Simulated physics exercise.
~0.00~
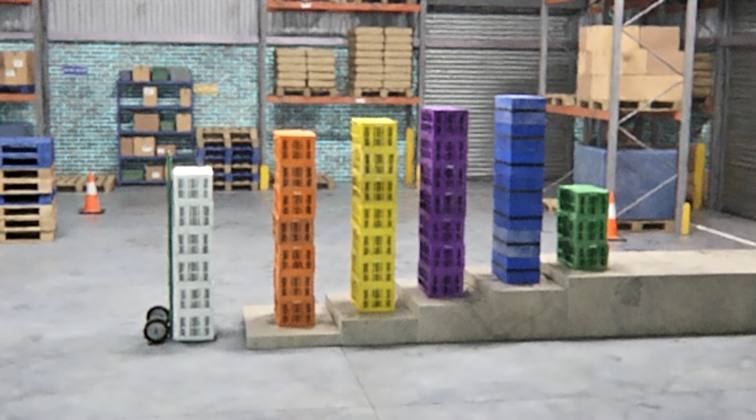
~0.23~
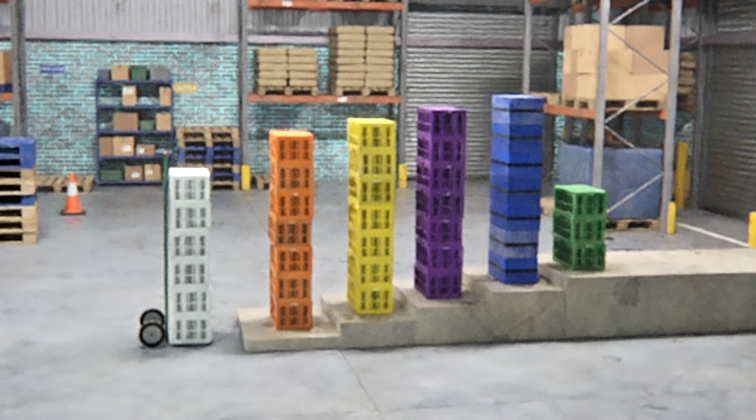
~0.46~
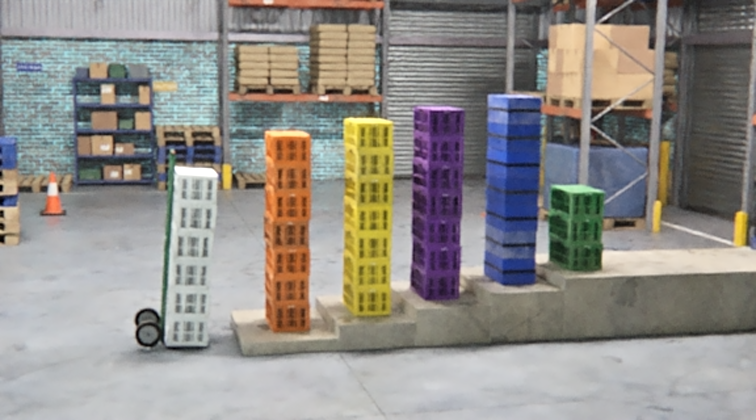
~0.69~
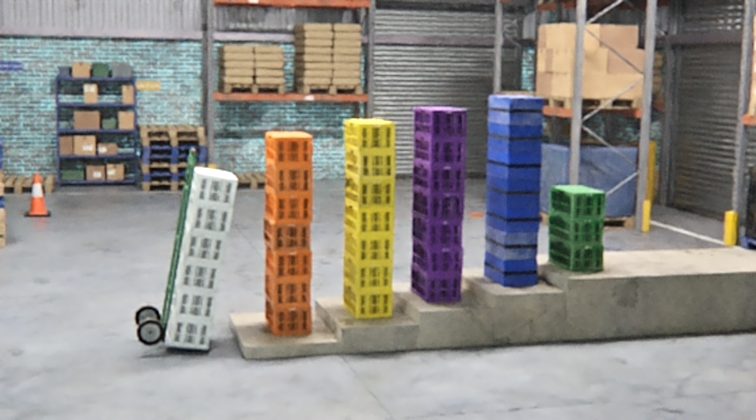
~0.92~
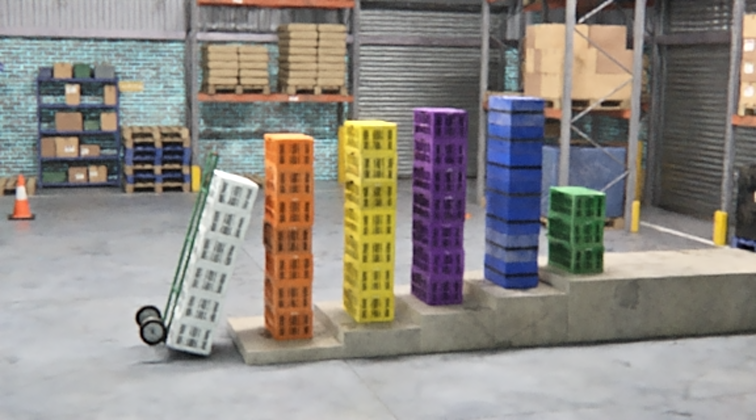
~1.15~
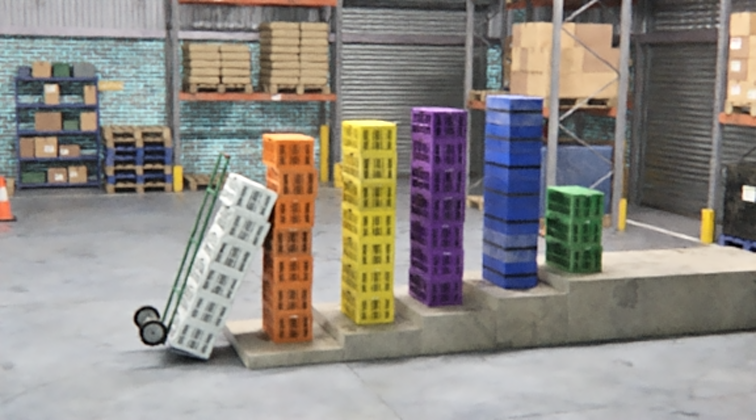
In a warehouse with pallet racking and a teal brick wall, seen from the front at a slight distance, the camera shifts gently around the scene. A green-framed hand truck holds a tall white crate pile at left, beside orange, yellow, purple, blue and shorter green piles on rising concrete steps. The truck and white pile, upright at first, tilt steadily rightward until the pile's top leans against the orange stack, whose upper part shifts slightly.
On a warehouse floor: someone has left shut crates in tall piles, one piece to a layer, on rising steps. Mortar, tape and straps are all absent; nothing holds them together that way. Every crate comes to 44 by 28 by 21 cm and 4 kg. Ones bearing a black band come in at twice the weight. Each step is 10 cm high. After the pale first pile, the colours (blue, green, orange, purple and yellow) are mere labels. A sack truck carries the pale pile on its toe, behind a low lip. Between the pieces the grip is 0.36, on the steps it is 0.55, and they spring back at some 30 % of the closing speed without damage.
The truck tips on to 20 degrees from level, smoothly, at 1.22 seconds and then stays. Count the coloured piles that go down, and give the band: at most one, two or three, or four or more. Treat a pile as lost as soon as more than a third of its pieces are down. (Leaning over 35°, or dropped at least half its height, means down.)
Four or more.
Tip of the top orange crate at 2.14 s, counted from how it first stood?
Angle from initial pose, roughly 15 deg - estimate.
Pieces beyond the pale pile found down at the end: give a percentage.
Close to 85 per cent of them.
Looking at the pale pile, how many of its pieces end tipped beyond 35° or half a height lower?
The total comes to 6.
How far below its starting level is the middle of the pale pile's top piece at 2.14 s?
I'd put it at close to 20 cm below where it started.
After 2.14 s, 6 of the pale pile down; none of the 31 other crates down, 9 disturbed; top orange crate leaning 16°; top yellow crate shifted 57 mm.
After 2.86 s, 6 of the pale pile down; 4 of the 31 other crates down; top orange crate leaning 24°, 12 cm lower; top yellow crate leaning 18°.
After 3.62 s, 6 of the pale pile down; 15 of the 31 other crates down; top orange crate leaning 39°, 36 cm lower; top yellow crate leaning 34°, 24 cm lower.
After 4.24 s, 6 of the pale pile down; 26 of the 31 other crates down; top blue crate on its side; top green crate leaning 52°, 23 cm lower.
At rest (5.1 s), 6 of the pale pile down; 26 of the 31 other crates down; top blue crate on its side; top green crate on its side. Wrecked, blue, green, orange, purple and yellow. As the last picture would show them, middles, top blue crate near (720, 245), top green crate near (662, 245).
